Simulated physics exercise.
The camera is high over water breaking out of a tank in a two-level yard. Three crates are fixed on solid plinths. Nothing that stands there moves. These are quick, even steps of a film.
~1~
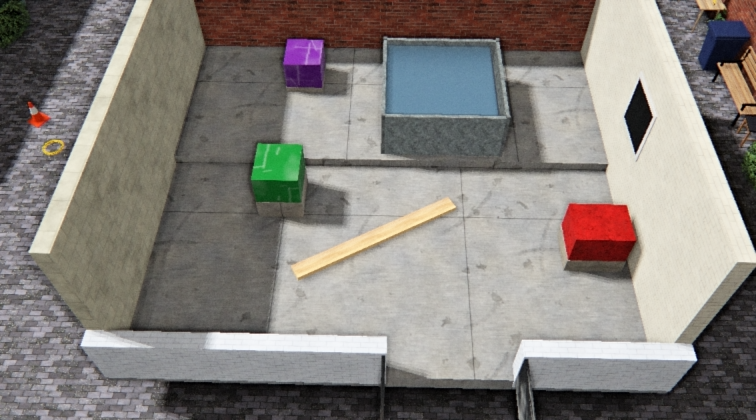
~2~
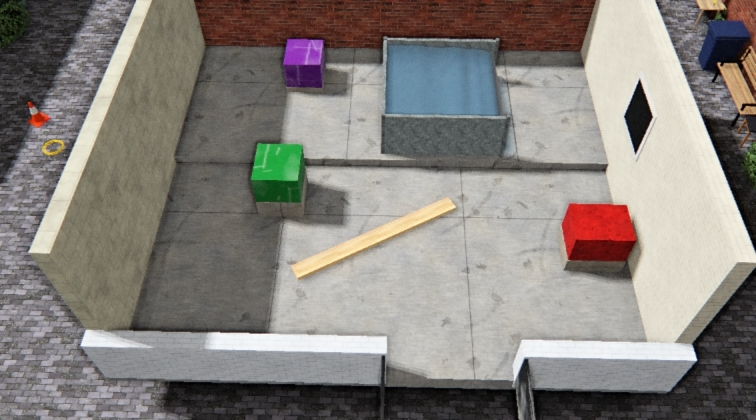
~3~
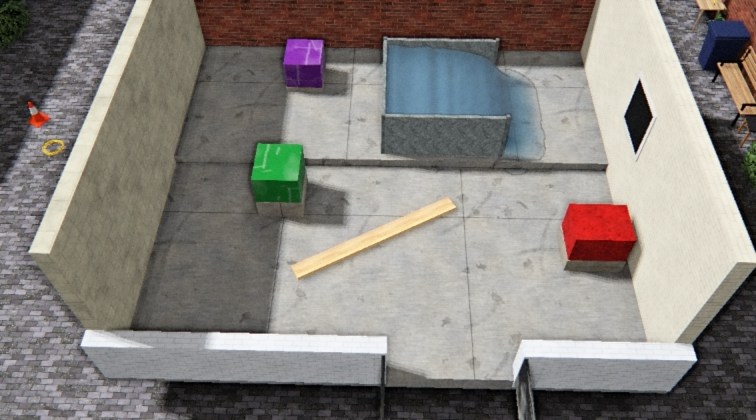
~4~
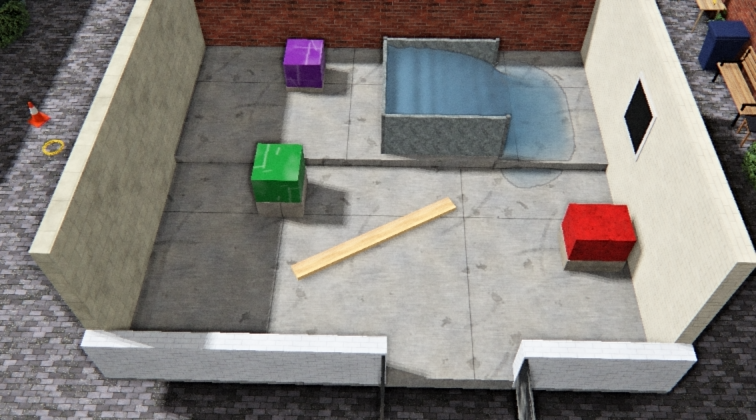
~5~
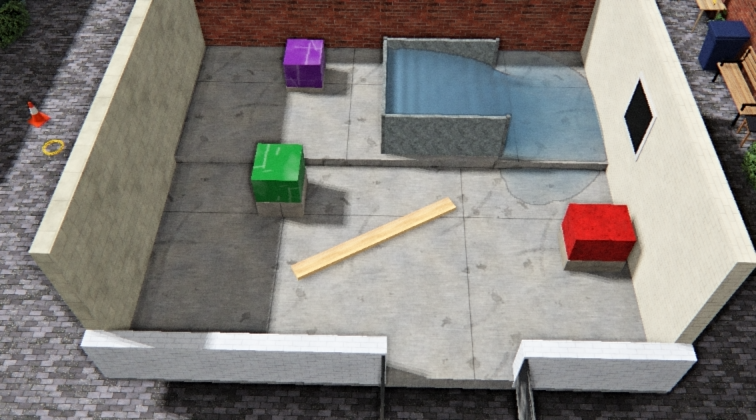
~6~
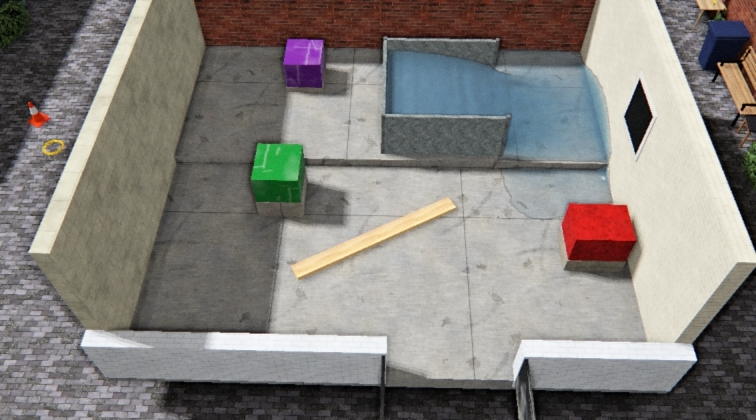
We see a walled two-level yard with purple, green and red boxes and a wooden plank, where still water in a tank pours out its right side, spreads to the right wall and runs onto the lower level toward the red box.
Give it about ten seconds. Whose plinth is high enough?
In the end: The green crate keeps dry; the purple crate is soaked; the red crate is soaked.
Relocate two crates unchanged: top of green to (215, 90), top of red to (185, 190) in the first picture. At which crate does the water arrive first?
I say the crate marked purple.
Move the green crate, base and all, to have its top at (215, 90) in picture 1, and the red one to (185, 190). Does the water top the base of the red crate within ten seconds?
In short: The red crate is safe.
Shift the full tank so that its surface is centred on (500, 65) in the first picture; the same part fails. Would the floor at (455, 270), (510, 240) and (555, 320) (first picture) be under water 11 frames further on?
As listed: Under water, covered, not flooded.
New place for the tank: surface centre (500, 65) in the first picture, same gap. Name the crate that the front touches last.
It is the green crate.
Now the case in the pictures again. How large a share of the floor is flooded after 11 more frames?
Some 25 per cent.
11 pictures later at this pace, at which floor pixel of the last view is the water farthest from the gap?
Roughly at (652, 367).
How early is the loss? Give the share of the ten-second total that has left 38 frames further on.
Roughly 20 per cent.
A moment on, water covers 15 % of the floor; the green crate not reached, the purple crate not reached, the red crate water round its plinth.
Next, water covers 25 % of the floor; the green crate not reached, the purple crate not reached, the red crate water round its plinth.
Then, water covers 55 % of the floor; the green crate water round its plinth, the purple crate water round its plinth, the red crate water round its plinth.
Later, water covers 85 % of the floor; the green crate water round its plinth, the purple crate water round its plinth, the red crate water round its plinth.
In the end, water covers 95 % of the floor; the green crate stayed above the water, the purple crate was topped, the red crate was topped.
